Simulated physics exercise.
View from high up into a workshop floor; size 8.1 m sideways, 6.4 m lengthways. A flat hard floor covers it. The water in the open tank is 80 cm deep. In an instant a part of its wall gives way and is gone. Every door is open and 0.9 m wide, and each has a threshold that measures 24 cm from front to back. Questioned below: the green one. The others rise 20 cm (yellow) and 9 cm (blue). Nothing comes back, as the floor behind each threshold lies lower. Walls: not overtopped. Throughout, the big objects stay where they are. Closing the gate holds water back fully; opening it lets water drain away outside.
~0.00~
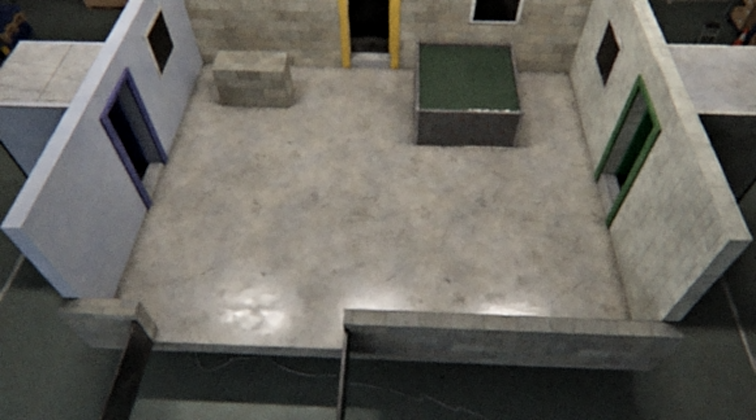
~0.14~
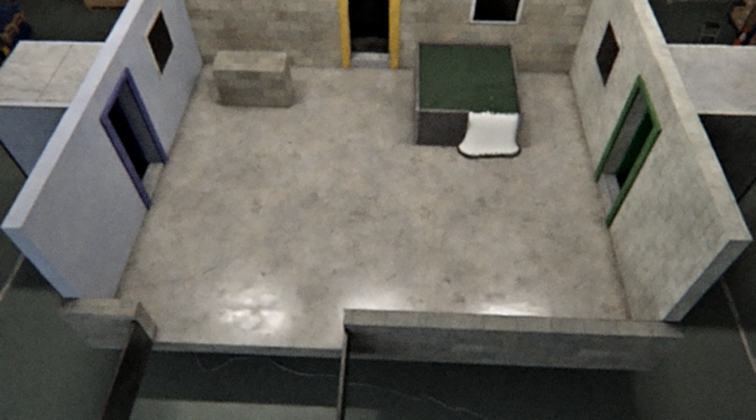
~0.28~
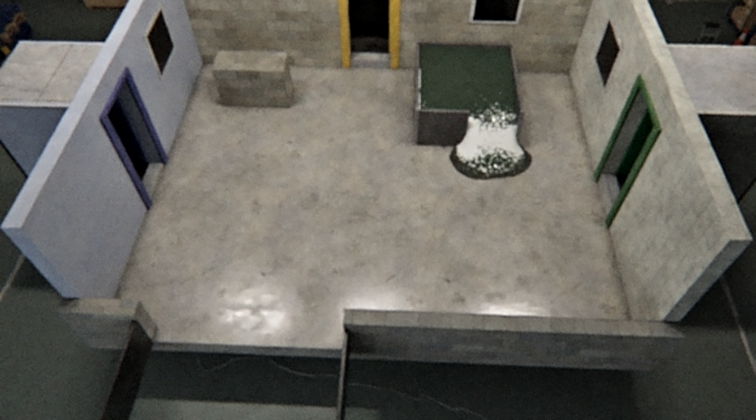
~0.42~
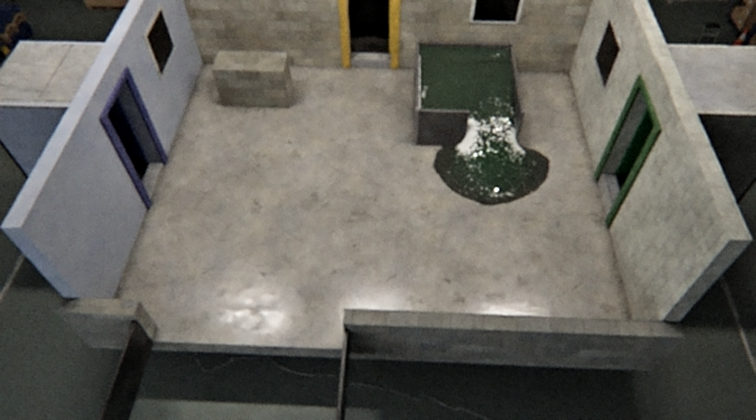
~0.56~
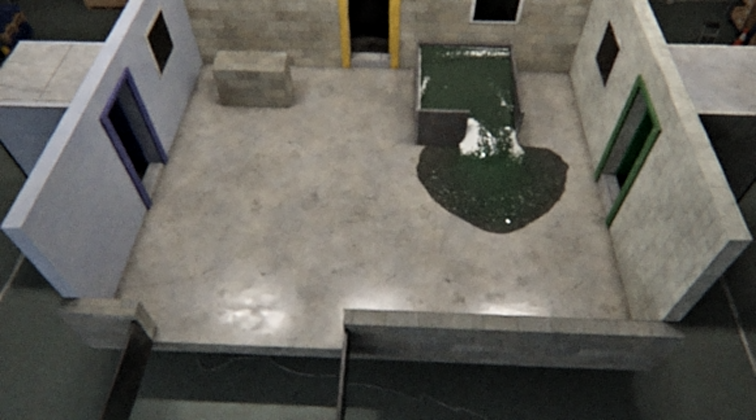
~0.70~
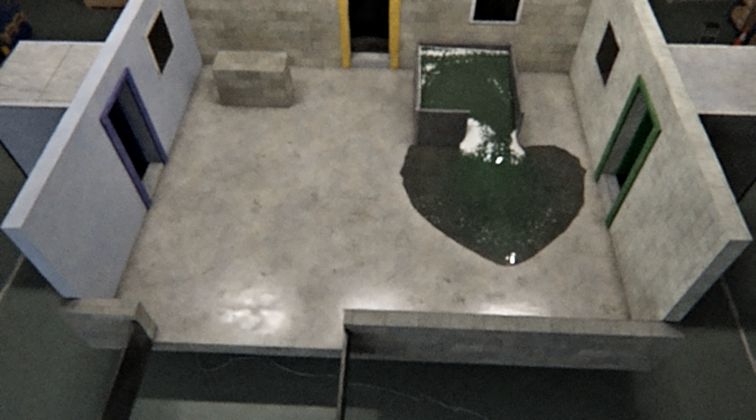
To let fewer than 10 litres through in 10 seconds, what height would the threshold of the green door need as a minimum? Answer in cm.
I would say about 16 cm.
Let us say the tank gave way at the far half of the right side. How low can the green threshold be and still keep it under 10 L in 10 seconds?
It should stand roughly 6.0 cm high.
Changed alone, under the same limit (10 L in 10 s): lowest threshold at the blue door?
Door blue, min height approx. 7.5 cm.
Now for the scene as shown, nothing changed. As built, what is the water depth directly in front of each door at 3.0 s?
Depth at green 12 cm, at yellow 0 cm, at blue 0 cm.
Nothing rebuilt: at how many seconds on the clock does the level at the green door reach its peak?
I'd say near 1.6 seconds.
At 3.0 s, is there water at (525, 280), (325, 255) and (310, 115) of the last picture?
So, in order, I'd say got wet, then got wet, then stayed dry.
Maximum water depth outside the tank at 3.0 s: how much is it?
33 cm.
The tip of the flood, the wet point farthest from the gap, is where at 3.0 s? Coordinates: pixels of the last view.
Close to pixel (232, 329).
After 1.4 s water covers 30 % of the floor, deepest (42 cm) near (497, 150); 20 cm at the green door, 0 litres in over its 25 cm threshold.
After 3.0 s water covers 40 % of the floor, deepest (33 cm) near (615, 292); 12 cm at the green door, 0 litres in over its 25 cm threshold.
After 10.0 s water covers 85 % of the floor, deepest (14 cm) near (203, 65); 8 cm at the green door, 0 litres in over its 25 cm threshold.
At the green door as built, the water arrived by 0.9 s and peaked near 21 cm at 1.6 s.
Run again over the same 10 s with other heights there, 15 litres in over 14.5 cm, 6 litres over 17.5 cm. The limit of 10 litres is kept from about 16 cm up.
